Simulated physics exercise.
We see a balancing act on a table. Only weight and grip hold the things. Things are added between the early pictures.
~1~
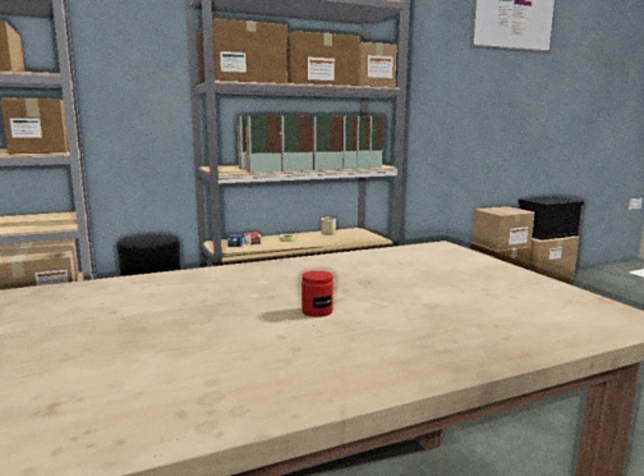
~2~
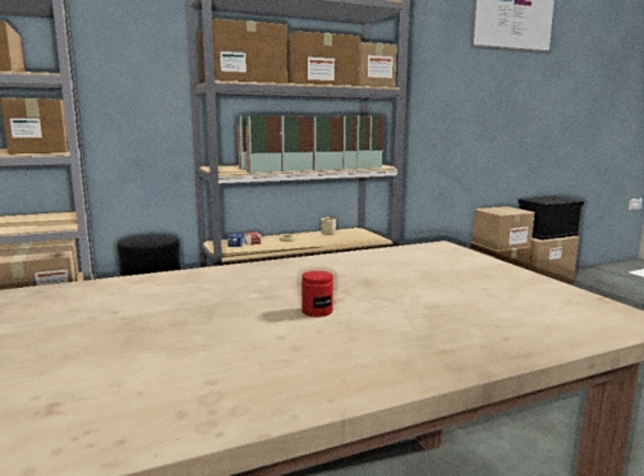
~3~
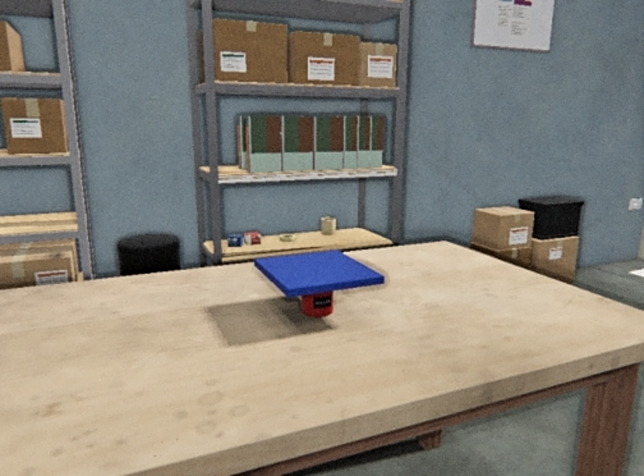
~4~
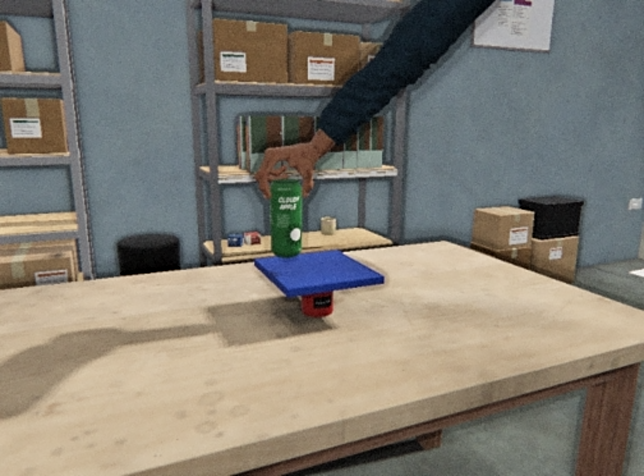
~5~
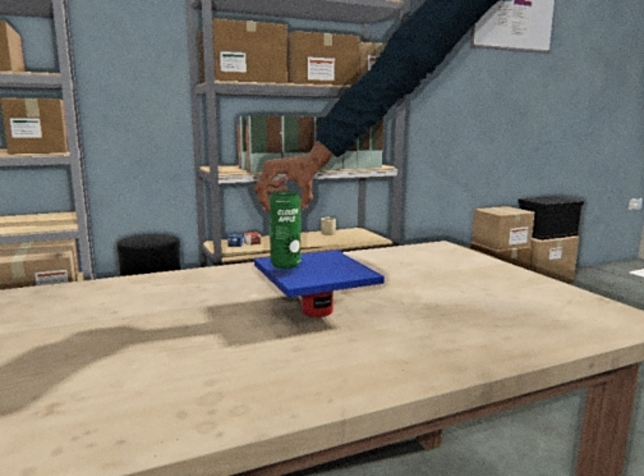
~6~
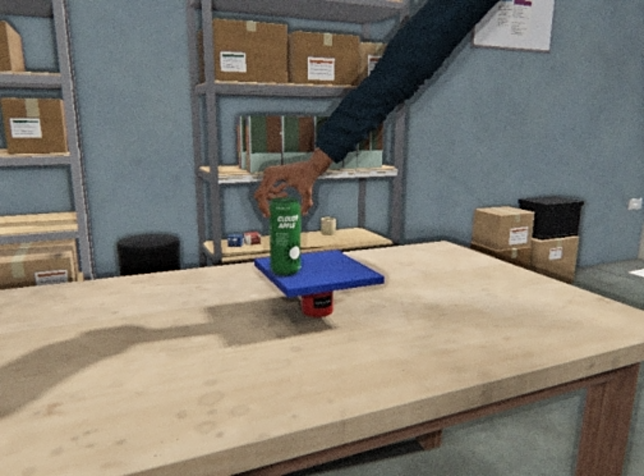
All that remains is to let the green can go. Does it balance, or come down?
In the end the stack gives way.
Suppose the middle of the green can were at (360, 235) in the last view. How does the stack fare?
Then it gives way.
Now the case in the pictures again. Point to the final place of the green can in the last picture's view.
Near (223, 316).
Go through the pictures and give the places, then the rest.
In the first picture, the last thing is not in view yet.
In the second picture, the last thing is not in view yet.
In the third picture, the last thing is not in view yet; blue lid (316, 271).
The fourth picture shows on its way; green can (286, 218); blue lid (316, 271).
The fifth picture shows on its way; green can (285, 230); blue lid (316, 271).
The sixth picture shows set down, still held; green can (285, 237); blue lid (316, 271).
Then, 0.70 s on from there, green can now fallen; blue lid turned 50° from how it was put.
Then, 0.80 s on from there, blue lid turned 66° from how it was put.
In the end, fallen, green can; toppled in the stack, blue lid; red jar unmoved. At the end, from the last picture's camera, green can near (223, 316). The stack loses its balance.
